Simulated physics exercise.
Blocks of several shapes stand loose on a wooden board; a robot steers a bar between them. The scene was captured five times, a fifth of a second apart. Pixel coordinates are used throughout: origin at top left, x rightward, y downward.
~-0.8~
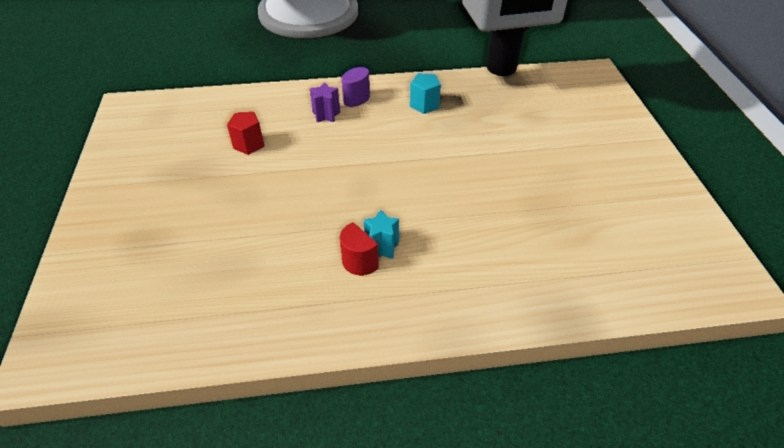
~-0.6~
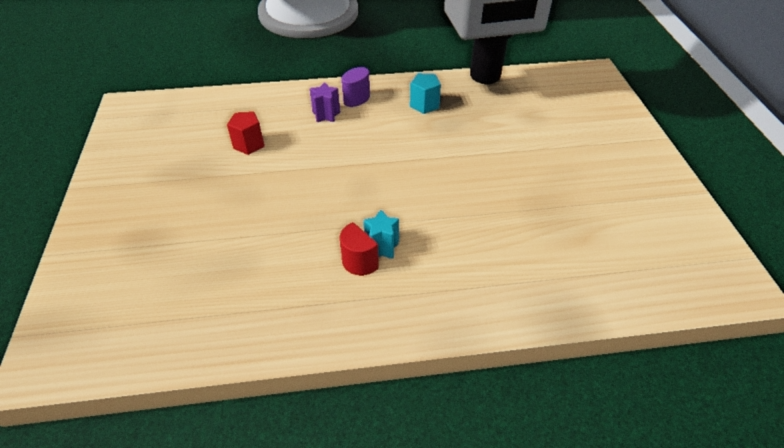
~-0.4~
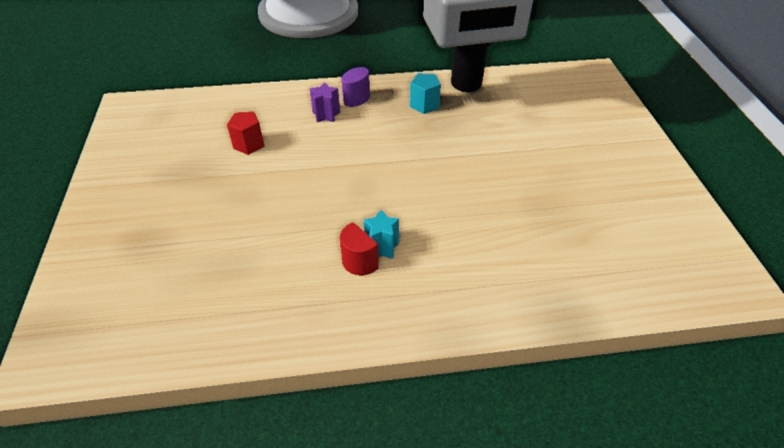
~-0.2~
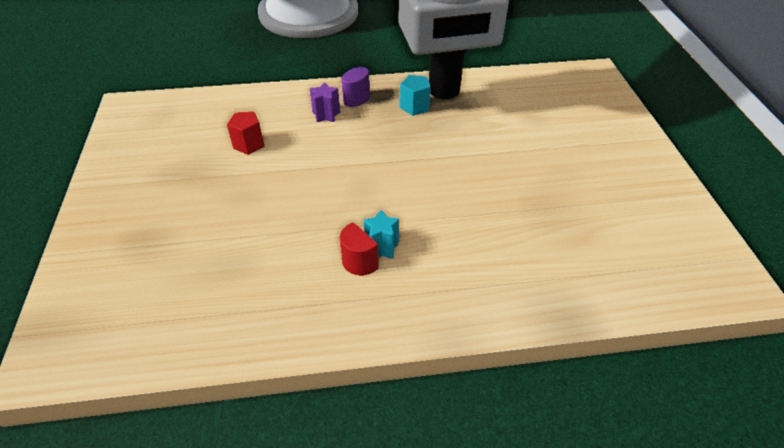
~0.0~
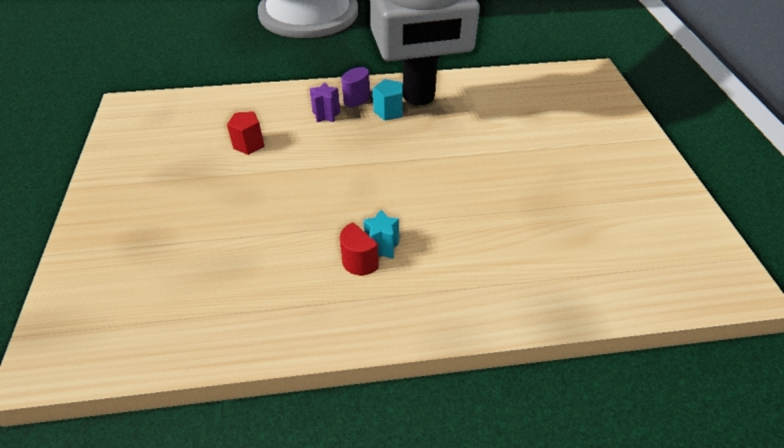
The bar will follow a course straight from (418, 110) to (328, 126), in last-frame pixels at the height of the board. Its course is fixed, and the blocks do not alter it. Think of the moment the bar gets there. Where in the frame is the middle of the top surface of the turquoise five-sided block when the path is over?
The spot you're after is about (293, 100) in the image.
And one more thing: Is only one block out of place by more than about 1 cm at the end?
I believe not.
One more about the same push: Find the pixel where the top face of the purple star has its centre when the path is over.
It should be at (278, 88) by then.
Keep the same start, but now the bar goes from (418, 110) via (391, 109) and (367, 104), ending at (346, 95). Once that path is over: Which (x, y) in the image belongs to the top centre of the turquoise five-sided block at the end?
At (335, 89).
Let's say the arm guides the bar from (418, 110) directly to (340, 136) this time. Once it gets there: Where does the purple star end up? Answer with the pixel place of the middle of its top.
Expect it around (303, 86).
What follows on the original path. One third of the way, bar (388, 103); turquoise five-sided block (357, 92).
Two thirds of the way, bar (358, 108); purple star (303, 90), turned 15° clockwise; turquoise five-sided block (325, 97).
At the end, bar (326, 113); purple star (278, 88), turned 35° clockwise; purple oval block unmoved; turquoise five-sided block (293, 100), turned 15° clockwise.
